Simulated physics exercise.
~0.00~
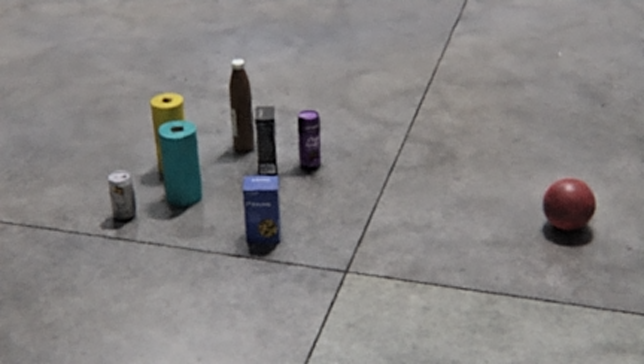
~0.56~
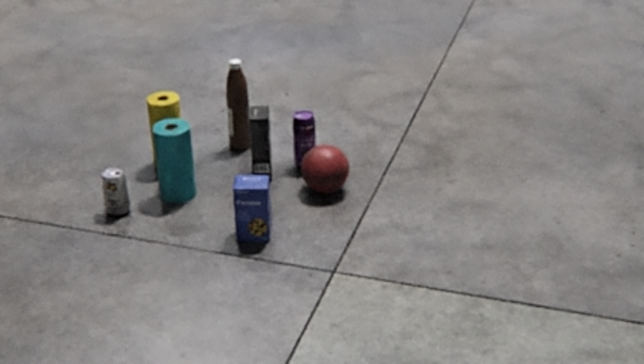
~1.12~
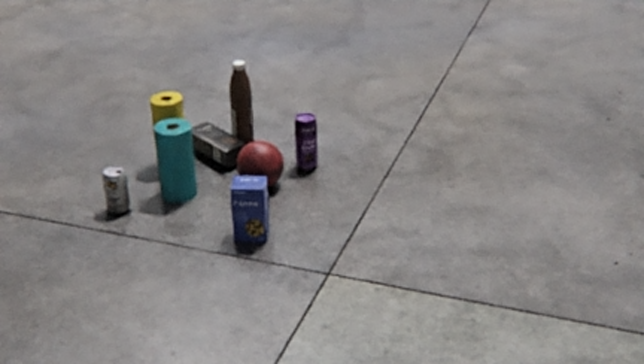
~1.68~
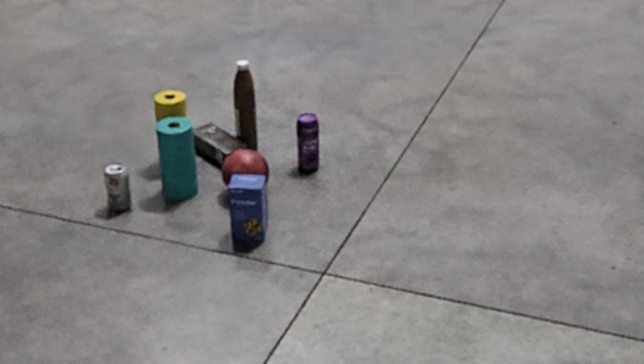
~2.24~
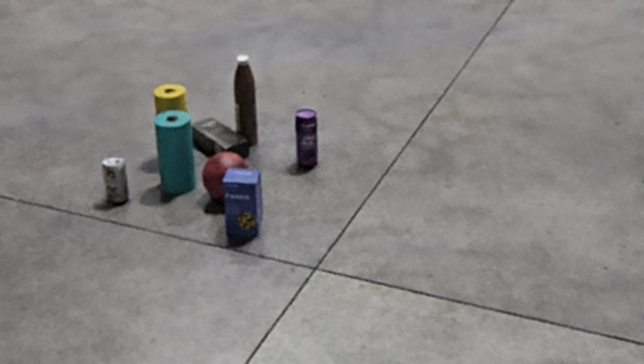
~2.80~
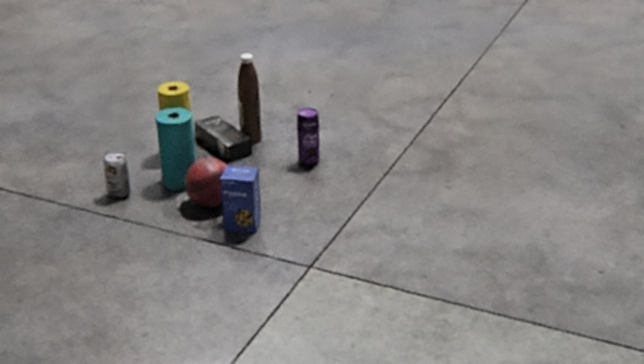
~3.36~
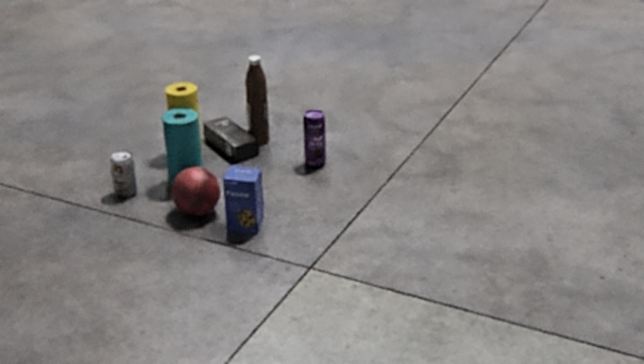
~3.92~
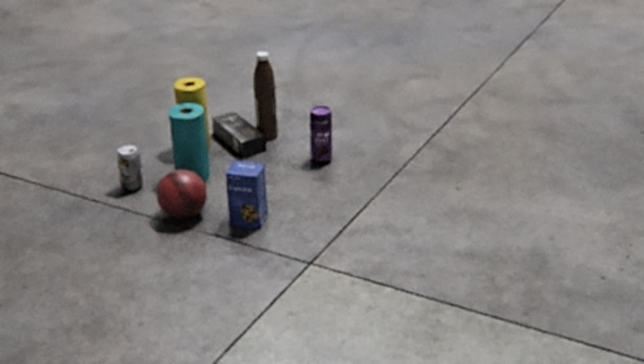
Red ball rolling left across a concrete floor, knocking over a black carton and stopping near a turquoise roll, other items standing.
